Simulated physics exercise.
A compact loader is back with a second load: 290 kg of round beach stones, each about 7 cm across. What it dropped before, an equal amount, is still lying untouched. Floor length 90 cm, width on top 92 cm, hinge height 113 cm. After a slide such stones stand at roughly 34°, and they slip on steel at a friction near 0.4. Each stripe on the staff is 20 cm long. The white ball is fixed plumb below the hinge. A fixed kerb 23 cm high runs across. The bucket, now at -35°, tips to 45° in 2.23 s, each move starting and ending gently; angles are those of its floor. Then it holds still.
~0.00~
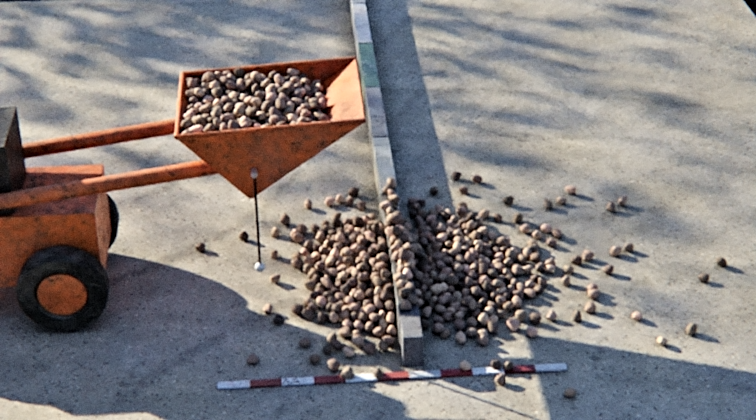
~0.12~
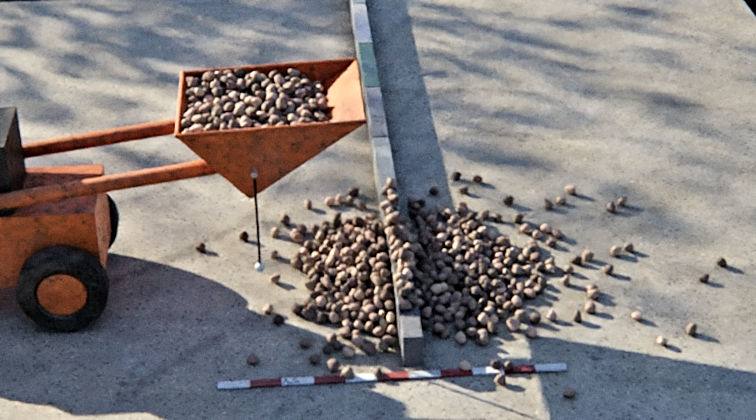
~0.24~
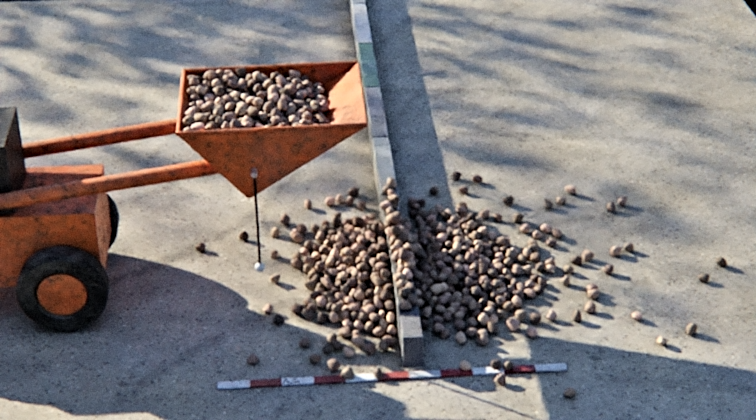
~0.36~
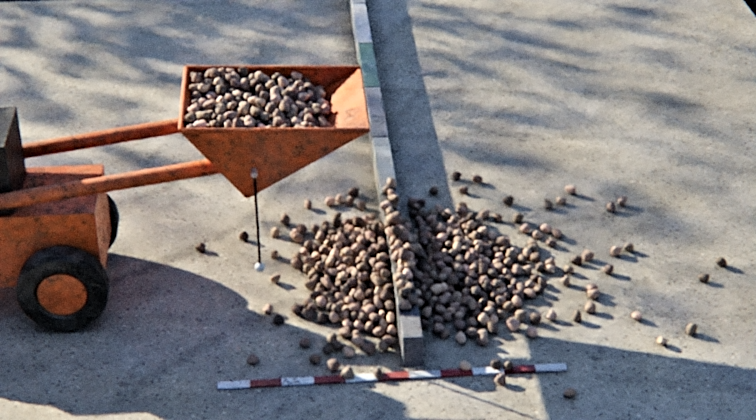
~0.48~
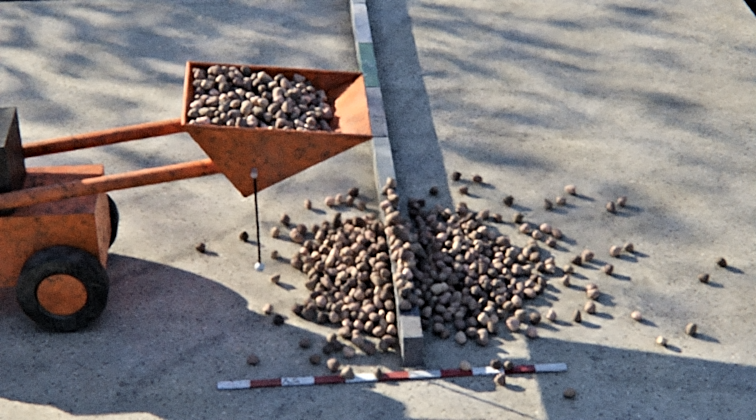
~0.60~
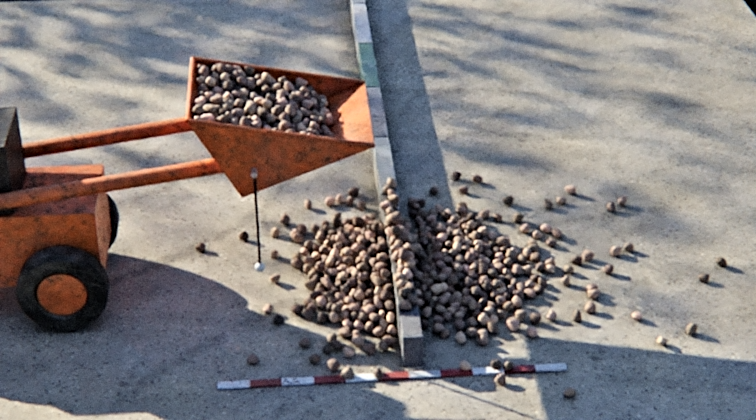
On a sunlit concrete floor, an orange wheeled loader holds a bucket of brownish stones beside a low kerb with a heap lying on both sides; the bucket slowly tilts, its right lip lowering slightly, while the heap stays still.
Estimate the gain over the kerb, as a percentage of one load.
About 22 per cent.
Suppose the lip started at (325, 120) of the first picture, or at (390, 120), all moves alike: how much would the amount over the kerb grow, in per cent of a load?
Near 0 per cent from the first place, 50 from the second.
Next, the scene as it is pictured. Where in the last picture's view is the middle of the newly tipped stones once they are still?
Near (361, 261).
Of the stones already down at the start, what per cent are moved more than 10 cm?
About 15 per cent.
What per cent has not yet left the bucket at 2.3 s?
About 0 per cent.
After 1.7 s the floor is at 32°; in per cent of one load, 82 in the bucket, 70 on this side of the kerb, 48 over the kerb; the foremost stones are at (656, 262).
After 2.3 s the floor is at 45°; in per cent of one load, 2 in the bucket, 132 on this side of the kerb, 66 over the kerb; the foremost stones are at (656, 262).
After 2.7 s the floor is at 45°; in per cent of one load, 0 in the bucket, 130 on this side of the kerb, 70 over the kerb; the foremost stones are at (656, 262).
After 5.1 s the floor is at 45°; in per cent of one load, 0 in the bucket, 130 on this side of the kerb, 70 over the kerb; the foremost stones are at (656, 262). Net gain over the kerb, 22.
